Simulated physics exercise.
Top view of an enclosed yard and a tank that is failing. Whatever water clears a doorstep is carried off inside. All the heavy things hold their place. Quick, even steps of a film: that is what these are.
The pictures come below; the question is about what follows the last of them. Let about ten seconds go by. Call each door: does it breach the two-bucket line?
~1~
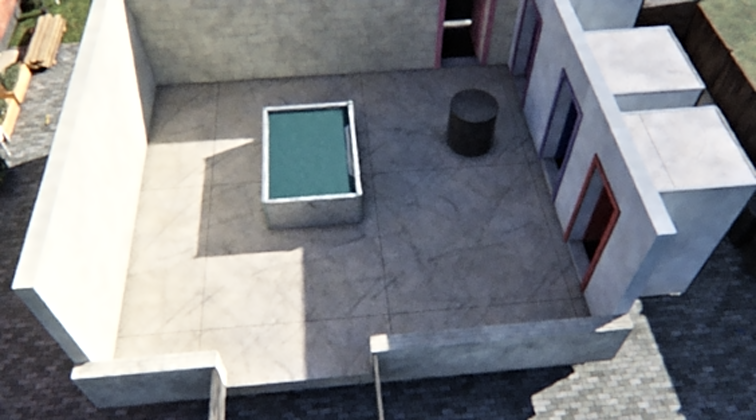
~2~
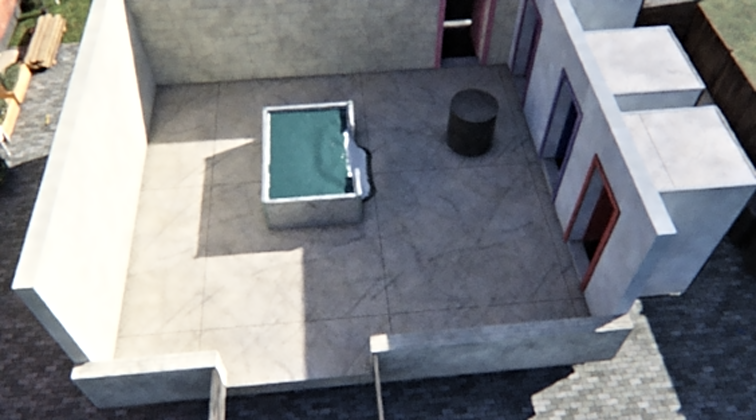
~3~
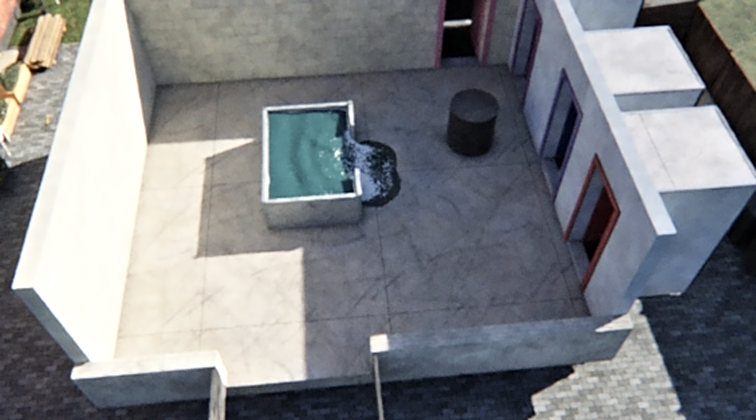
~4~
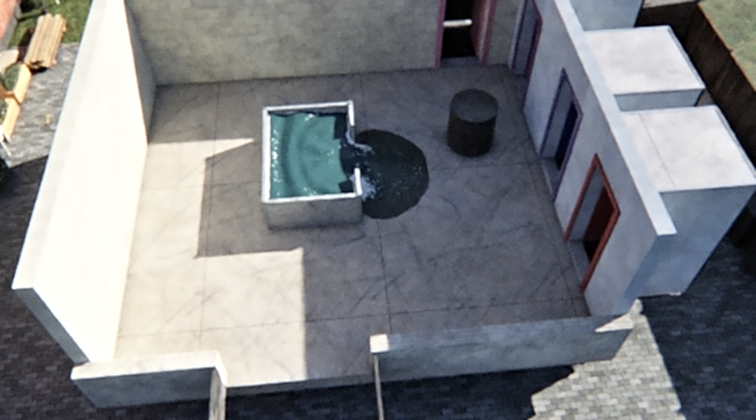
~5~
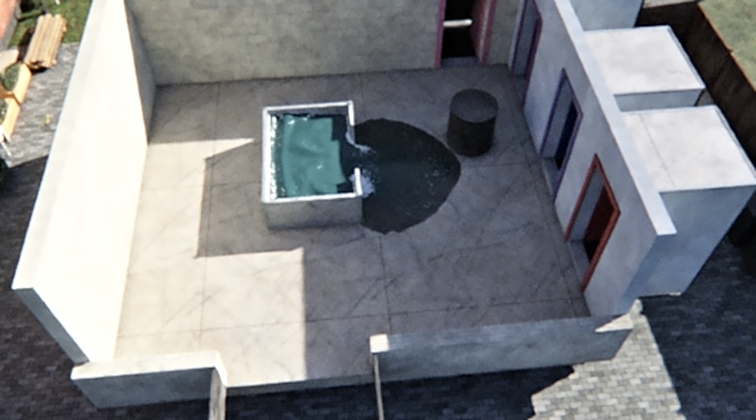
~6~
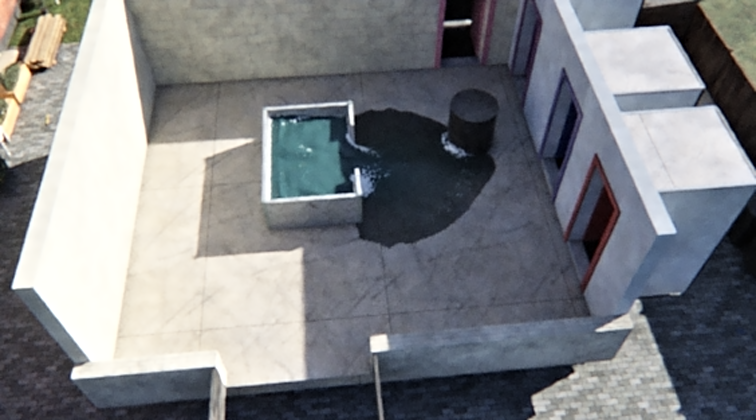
Calls: The purple door breaches it; the pink door breaches it; the blue door breaches it; the red door breaches it.
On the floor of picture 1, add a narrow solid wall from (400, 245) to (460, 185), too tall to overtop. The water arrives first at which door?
Look to the blue door.
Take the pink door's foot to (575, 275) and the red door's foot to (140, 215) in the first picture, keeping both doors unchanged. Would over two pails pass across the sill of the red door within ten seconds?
Result for red: It ends up below.
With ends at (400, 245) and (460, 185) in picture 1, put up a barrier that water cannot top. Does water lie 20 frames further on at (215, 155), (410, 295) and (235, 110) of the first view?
Taking the points in turn, they are high and dry, high and dry and high and dry.
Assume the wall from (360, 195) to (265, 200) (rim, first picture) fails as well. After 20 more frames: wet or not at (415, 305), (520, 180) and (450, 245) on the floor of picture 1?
Submerged, unwetted, unwetted.
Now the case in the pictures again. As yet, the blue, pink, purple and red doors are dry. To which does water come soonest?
The answer here is the blue door.
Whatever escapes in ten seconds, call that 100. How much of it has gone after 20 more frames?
It would be around 60 %.
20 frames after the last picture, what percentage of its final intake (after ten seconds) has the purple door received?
About 30 per cent.
A moment on, water covers 25 % of the floor; the purple door not reached, the pink door not reached, the blue door under two buckets in, the red door not reached.
Next, water covers 35 % of the floor; the purple door wet at the sill, nothing in, the pink door under two buckets in, the blue door far over two buckets in, the red door under two buckets in.
Then, water covers 35 % of the floor; the purple door under two buckets in, the pink door over two buckets in, the blue door far over two buckets in, the red door over two buckets in.
Later, water covers 55 % of the floor; the purple door over two buckets in, the pink door far over two buckets in, the blue door far over two buckets in, the red door over two buckets in.
In the end, water covers 85 % of the floor; the purple door over two buckets in, the pink door far over two buckets in, the blue door far over two buckets in, the red door over two buckets in.
